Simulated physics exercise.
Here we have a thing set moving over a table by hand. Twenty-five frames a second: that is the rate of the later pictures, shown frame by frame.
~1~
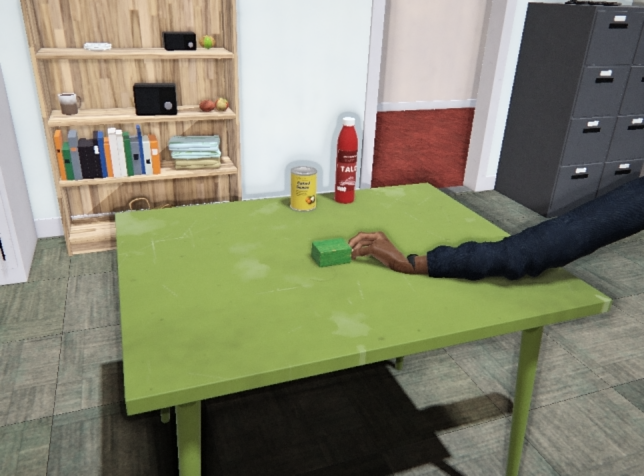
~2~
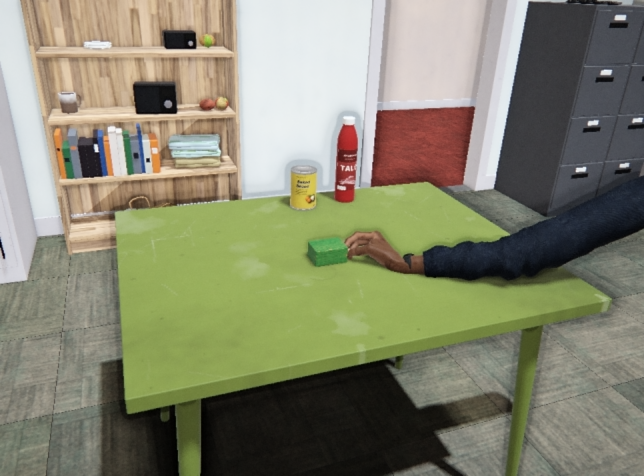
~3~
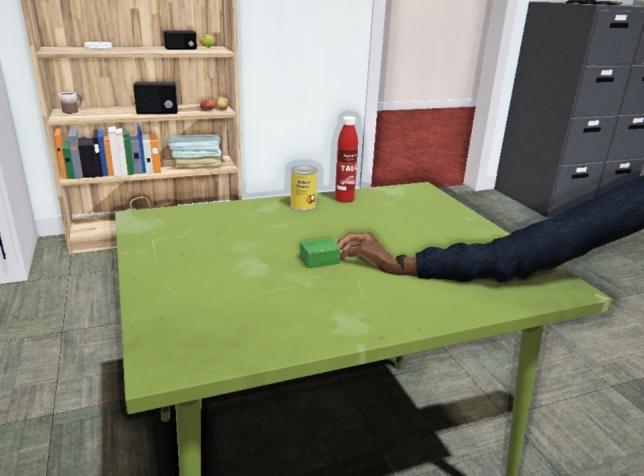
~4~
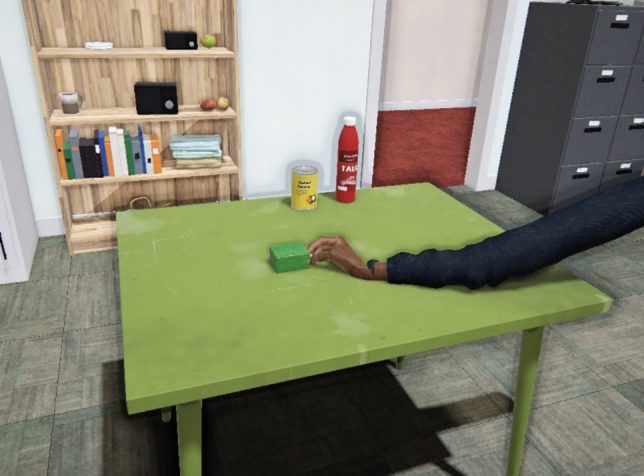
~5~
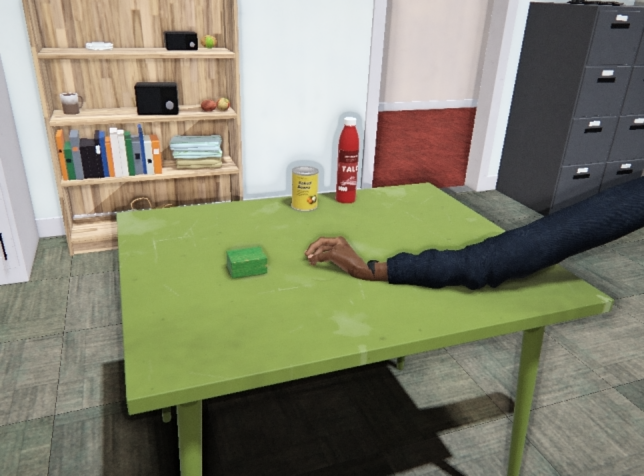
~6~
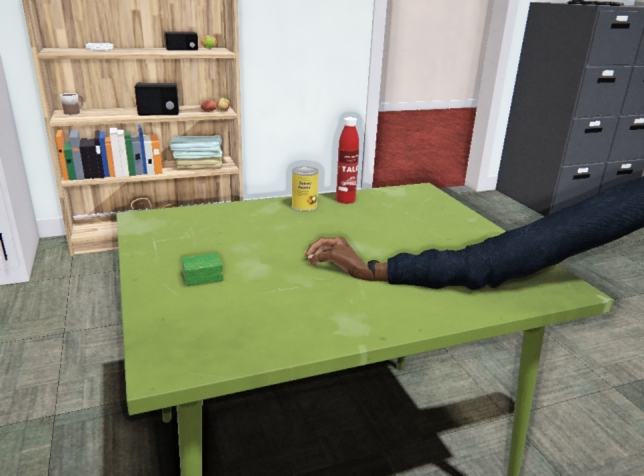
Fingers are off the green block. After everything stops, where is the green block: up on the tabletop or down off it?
It is down off the table.
Then, 0.10 s later than the last frame, green block now off the table.
Then, 0.30 s later than the last frame, things are still on the move.
Then, 0.40 s later than the last frame, as before.
When it is over, off the table, green block.
